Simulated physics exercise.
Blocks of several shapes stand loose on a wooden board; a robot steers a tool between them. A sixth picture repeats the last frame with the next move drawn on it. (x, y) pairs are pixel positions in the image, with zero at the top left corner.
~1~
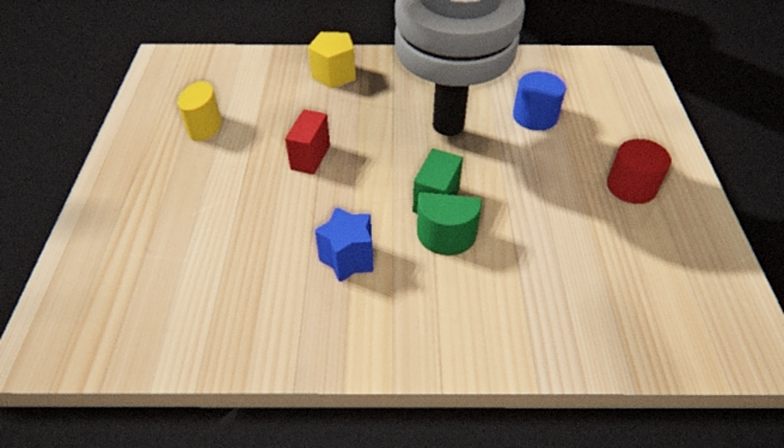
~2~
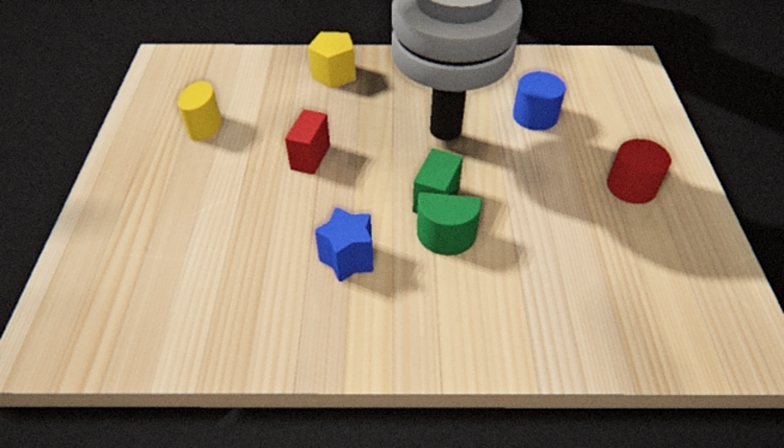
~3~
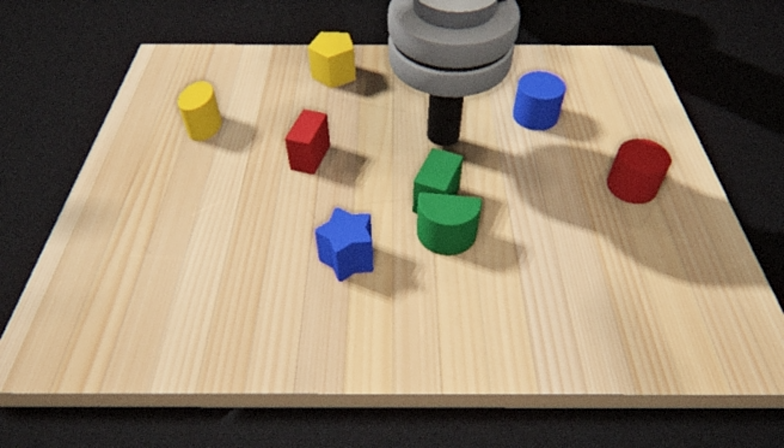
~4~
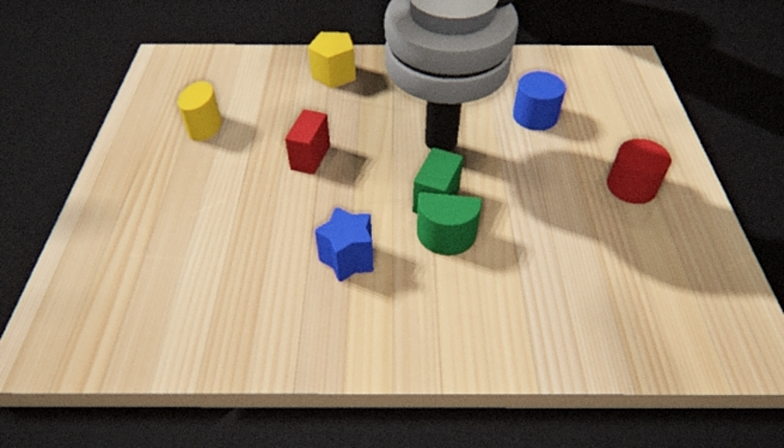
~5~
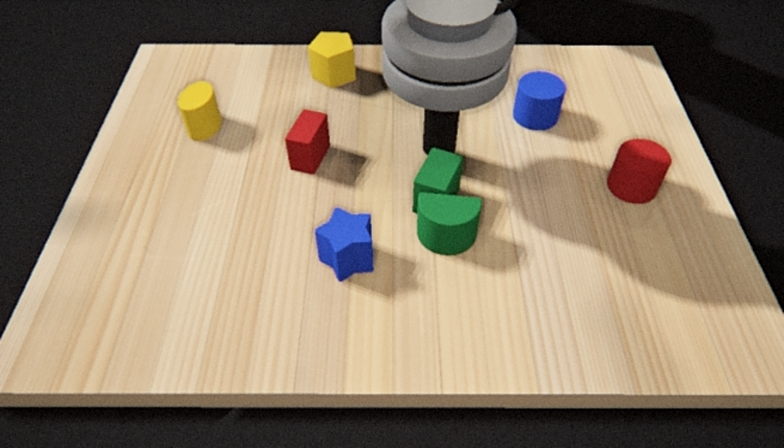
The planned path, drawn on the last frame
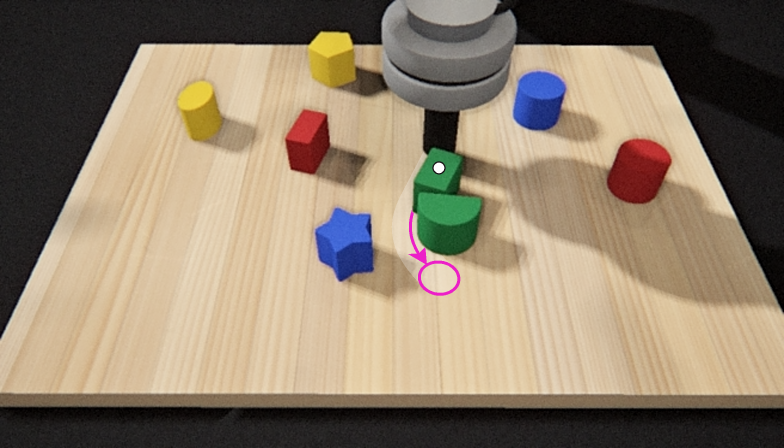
A robot's dark, rod-like tool moved a short way toward the viewer and slightly left, closing in on the green rectangular block, while all the colored blocks on the wooden board stayed still.
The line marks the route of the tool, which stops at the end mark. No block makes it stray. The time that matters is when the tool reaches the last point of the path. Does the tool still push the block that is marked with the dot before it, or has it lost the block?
Expect to find it ahead of the tool.
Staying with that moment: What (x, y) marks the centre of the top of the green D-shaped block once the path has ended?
At (538, 290).
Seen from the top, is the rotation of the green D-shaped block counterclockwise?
Yes, it checks out.
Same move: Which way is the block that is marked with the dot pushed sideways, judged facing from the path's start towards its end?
Measured against the direction from start to end, the block that is marked with the dot shifts toward the left-hand side.
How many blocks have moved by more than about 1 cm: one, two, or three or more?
It should be two, as far as I can tell.
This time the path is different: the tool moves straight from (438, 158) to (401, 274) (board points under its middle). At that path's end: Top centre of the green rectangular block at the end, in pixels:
It will likely be found at (443, 272).
Path on the board, from (438, 158) via (421, 193) and (411, 235), ending at (439, 278); the dot is on the green rectangular block.
The first path, step by step. One third of the way, tool (421, 184); green rectangular block (438, 195), turned 25° anticlockwise; green D-shaped block (460, 229).
Two thirds of the way, tool (411, 226); green rectangular block (443, 234), turned 60° anticlockwise; green D-shaped block (487, 259), turned 40° anticlockwise.
At the end, tool (440, 269); blue star in place; green rectangular block (483, 277), turned 75° anticlockwise; green D-shaped block (538, 290), turned 60° anticlockwise.
